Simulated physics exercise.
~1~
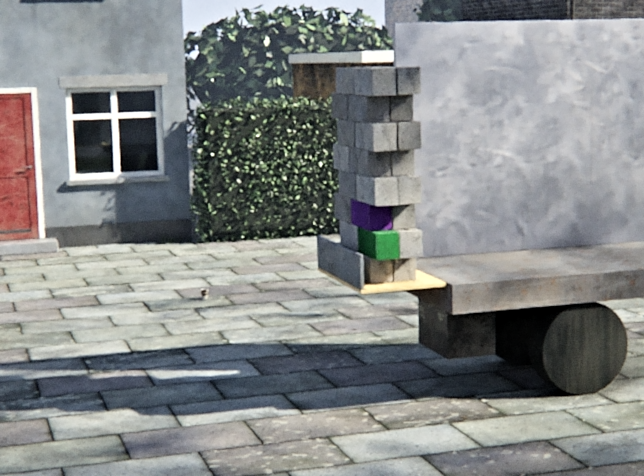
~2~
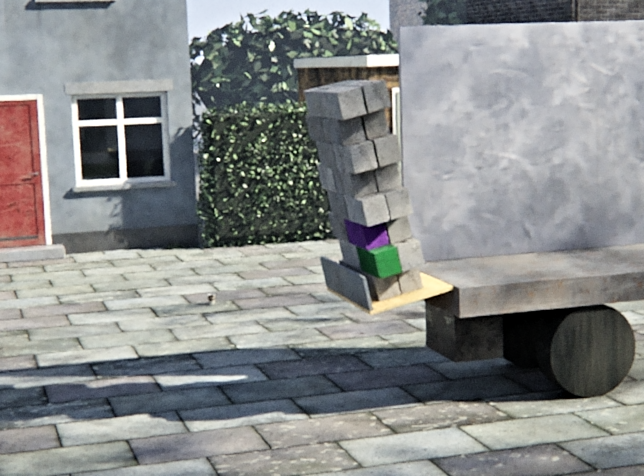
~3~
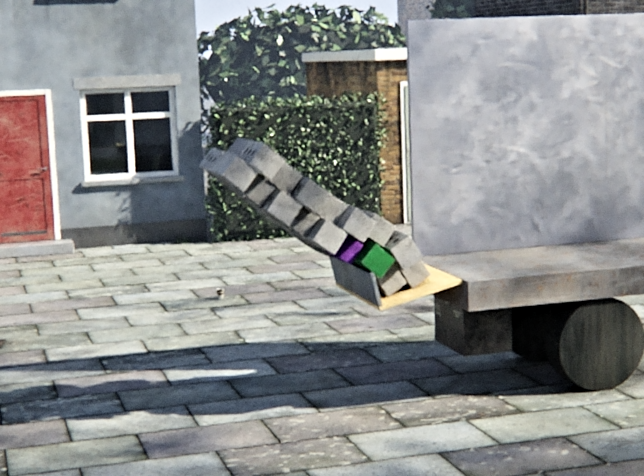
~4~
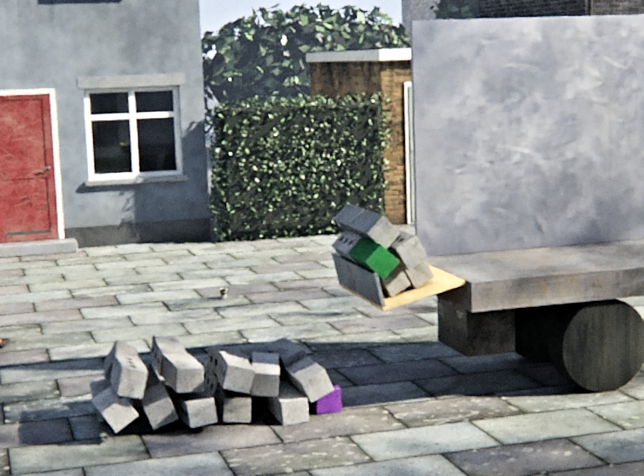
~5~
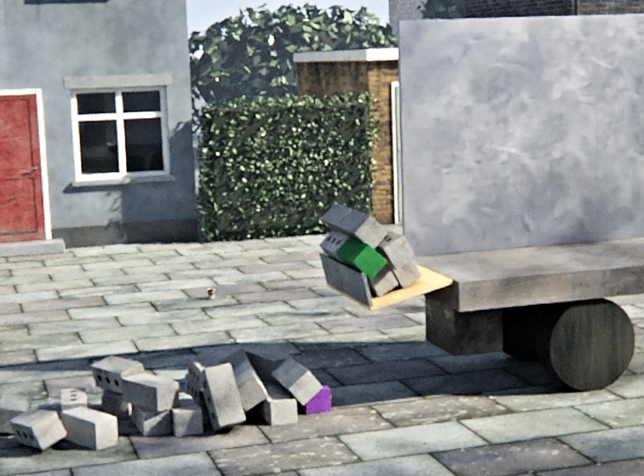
A large grey lorry body stands at the right of a paved yard, seen from the side by a slightly swaying camera, with a red-doored house and a hedge behind. On the pale platform at its tail rises a stack of loose grey concrete blocks, with one purple and one green block near the bottom. The platform tilts down to the left, and the stack leans with it. The upper blocks topple leftward in a long slanting row and crash onto the paving. Most end scattered there, the purple one on its side, while the green block stays tilted among a few greys on the sloping platform.
